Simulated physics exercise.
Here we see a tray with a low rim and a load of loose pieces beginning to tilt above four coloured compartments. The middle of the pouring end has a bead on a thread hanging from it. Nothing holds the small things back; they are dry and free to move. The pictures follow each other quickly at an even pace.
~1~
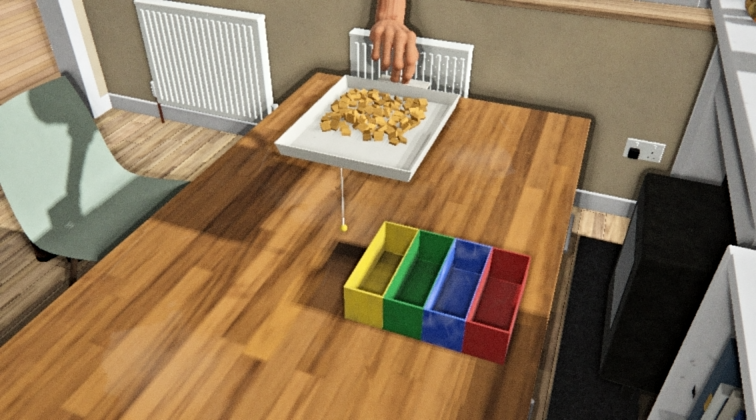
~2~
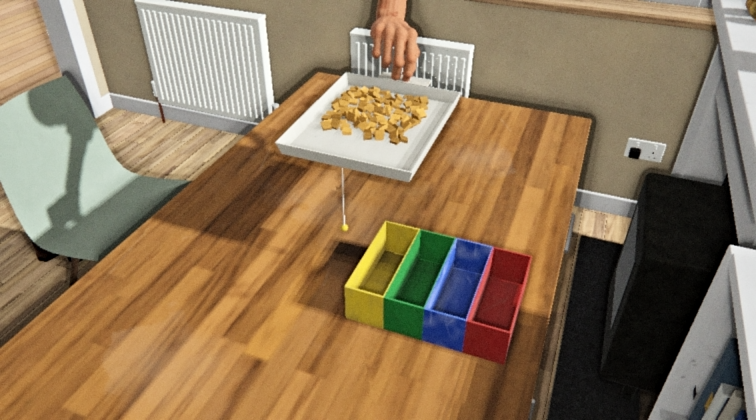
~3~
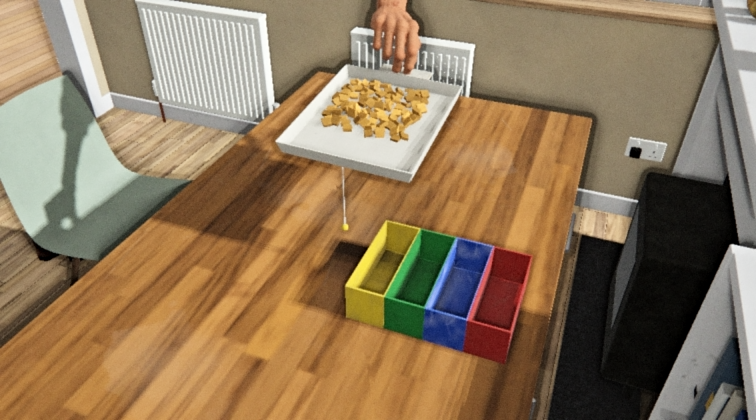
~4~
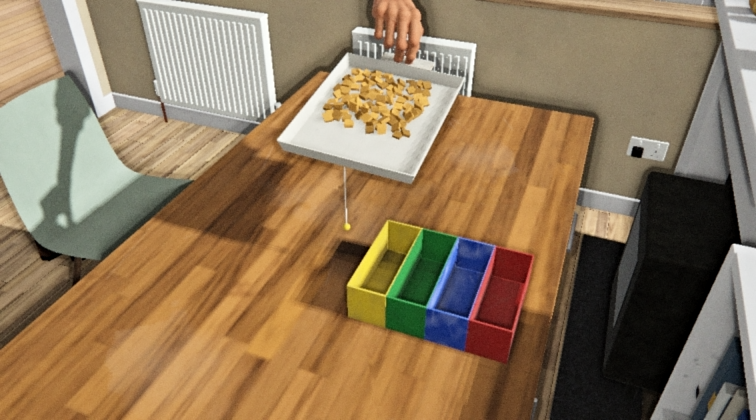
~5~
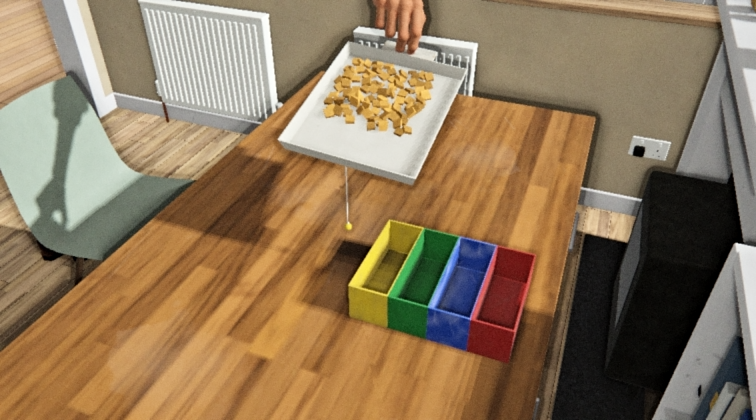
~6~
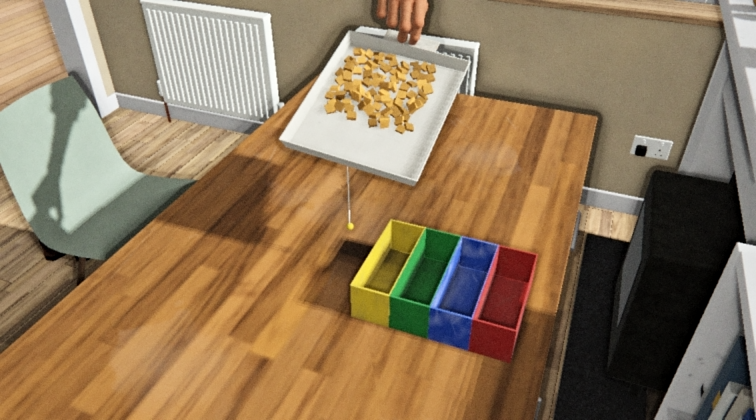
In this clip, a hand at the far edge of a white tray of loose cereal squares gradually raises that end, tilting the tray toward four coloured compartments on a wooden table while a bead hangs from its near edge.
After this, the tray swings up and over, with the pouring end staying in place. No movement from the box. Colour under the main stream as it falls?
Yellow, I would say.
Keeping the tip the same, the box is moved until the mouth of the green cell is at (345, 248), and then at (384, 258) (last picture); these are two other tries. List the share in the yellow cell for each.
Around 0 and then 20 per cent.
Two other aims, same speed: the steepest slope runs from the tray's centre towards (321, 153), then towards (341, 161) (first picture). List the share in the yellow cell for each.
The first try gives close to 0 per cent, the second close to 10 per cent.
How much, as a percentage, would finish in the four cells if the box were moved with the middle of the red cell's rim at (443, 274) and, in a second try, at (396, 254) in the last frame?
In order: 100 percent, then 90 percent.
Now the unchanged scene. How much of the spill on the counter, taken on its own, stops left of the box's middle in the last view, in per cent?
Near 90 in a hundred.
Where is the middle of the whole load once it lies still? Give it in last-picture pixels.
The centre ends up roughly at (387, 292).
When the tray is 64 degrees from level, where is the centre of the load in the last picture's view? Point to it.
The load is centred near (384, 165).
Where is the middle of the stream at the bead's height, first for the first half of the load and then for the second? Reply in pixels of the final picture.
Earlier portion about (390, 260); later portion about (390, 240).
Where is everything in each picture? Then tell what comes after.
The first frame shows corners of the pouring end at (280, 142) and (409, 169), level; middle of the load at (378, 113), cereal squares; bead on its thread at (343, 228); yellow cell at (364, 305); green cell at (403, 316); blue cell at (443, 328); red cell at (486, 340).
The second frame shows corners of the pouring end at (281, 141) and (409, 169), level; middle of the load at (379, 111).
The third frame shows corners of the pouring end at (281, 140) and (410, 170), tipped barely, lowest at the right corner; middle of the load at (379, 106).
The fourth frame shows corners of the pouring end at (282, 139) and (411, 172), tipped a little, lowest at the right corner; middle of the load at (381, 99).
The fifth frame shows corners of the pouring end at (283, 138) and (413, 174), tipped a little, lowest at the right corner; middle of the load at (382, 93).
The sixth frame shows corners of the pouring end at (285, 137) and (414, 177), tipped clearly, lowest at the right corner; middle of the load at (384, 86); yellow cell at (370, 303); green cell at (409, 314); blue cell at (450, 326); red cell at (492, 338).
Soon, tray tipped steeply; most on the tray; a small part falling or outside the box.
A while on, tray tipped past a quarter turn; about half on the tray; about a third in the yellow cell; a small part in the green cell; a small part falling or outside the box.
Towards the end, tray tipped past a quarter turn; about two thirds in the yellow cell; a small part in the green cell; about a quarter falling or outside the box.
Finally, tray tipped past a quarter turn; about two thirds in the yellow cell; a small part in the green cell; none in the red cell; none in the blue cell; about a quarter outside the box.
